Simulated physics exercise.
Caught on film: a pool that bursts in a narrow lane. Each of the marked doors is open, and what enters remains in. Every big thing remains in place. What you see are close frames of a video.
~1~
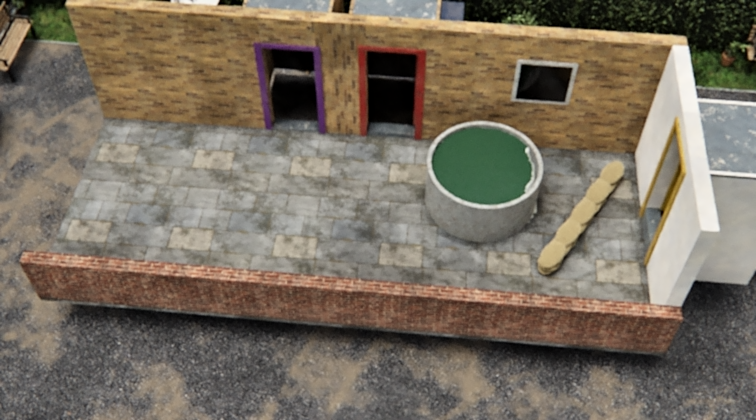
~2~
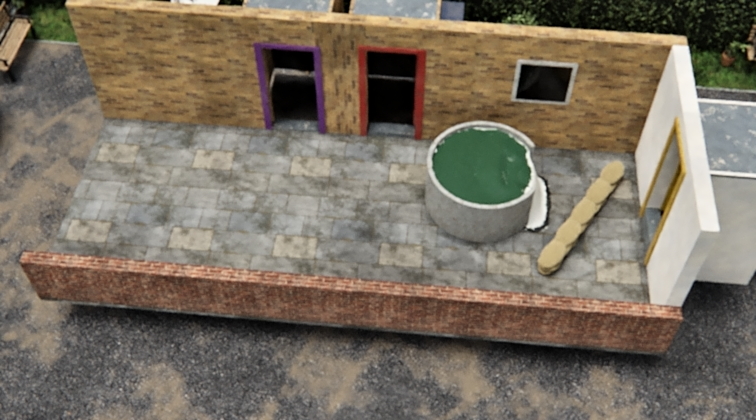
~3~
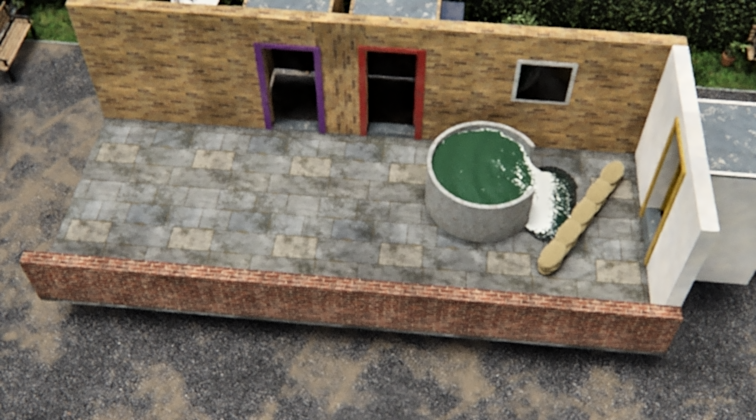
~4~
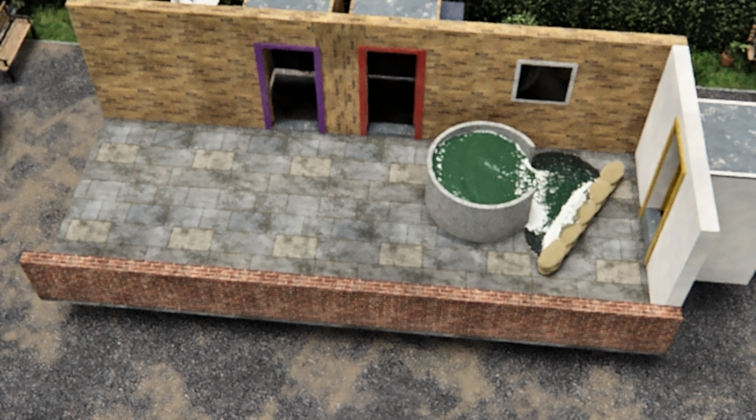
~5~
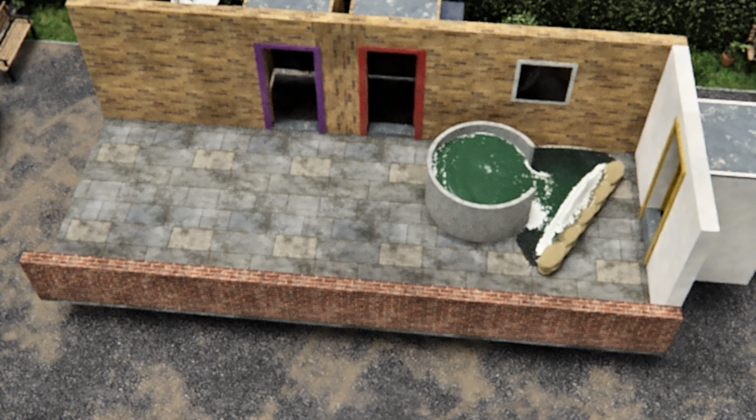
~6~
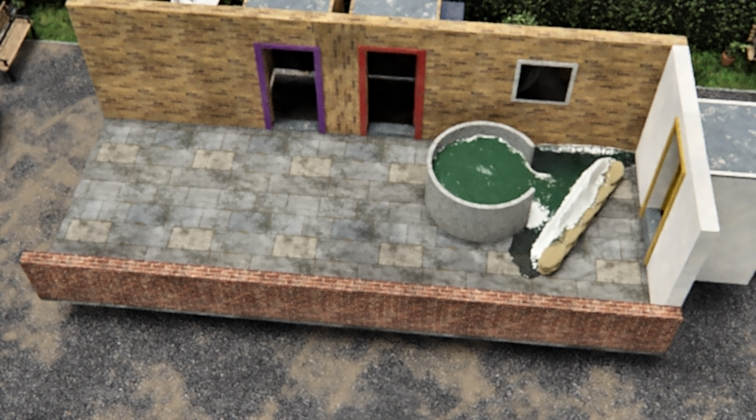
A round pool bursts on its right side and green water pours across the paving.
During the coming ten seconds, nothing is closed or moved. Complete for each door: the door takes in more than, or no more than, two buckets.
Completed: The red door takes in no more than two buckets; the yellow door takes in no more than two buckets; the purple door takes in no more than two buckets.
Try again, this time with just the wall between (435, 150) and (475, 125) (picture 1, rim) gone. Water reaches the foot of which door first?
My answer: The red-painted one.
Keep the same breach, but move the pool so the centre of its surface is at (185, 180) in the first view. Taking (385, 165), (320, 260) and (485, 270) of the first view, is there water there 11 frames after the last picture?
Soaked, soaked, soaked.
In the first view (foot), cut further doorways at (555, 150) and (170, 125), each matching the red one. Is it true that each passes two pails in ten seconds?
The first door runs past the limit, while the second remains below the limit.
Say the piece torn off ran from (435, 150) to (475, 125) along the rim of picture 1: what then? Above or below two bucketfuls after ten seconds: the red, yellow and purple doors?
The red door exceeds it, the yellow door falls short, and the purple door exceeds it.
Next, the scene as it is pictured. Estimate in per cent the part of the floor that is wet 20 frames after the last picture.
Near 50 in a hundred.
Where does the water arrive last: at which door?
Answer is the one in purple.
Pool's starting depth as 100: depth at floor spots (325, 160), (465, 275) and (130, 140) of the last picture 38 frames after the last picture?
Readings in order: Around 4, 10 and 2 %.
A moment on, water covers 20 % of the floor; the red door not reached, the yellow door wet at the sill, nothing in, the purple door not reached.
Next, water covers 30 % of the floor; the red door not reached, the yellow door wet at the sill, nothing in, the purple door not reached.
Then, water covers 50 % of the floor; the red door wet at the sill, nothing in, the yellow door wet at the sill, nothing in, the purple door wet at the sill, nothing in.
Later, water covers 95 % of the floor; the red door wet at the sill, nothing in, the yellow door wet at the sill, nothing in, the purple door wet at the sill, nothing in.
In the end, water covers 95 % of the floor; the red door wet at the sill, nothing in, the yellow door wet at the sill, nothing in, the purple door wet at the sill, nothing in.
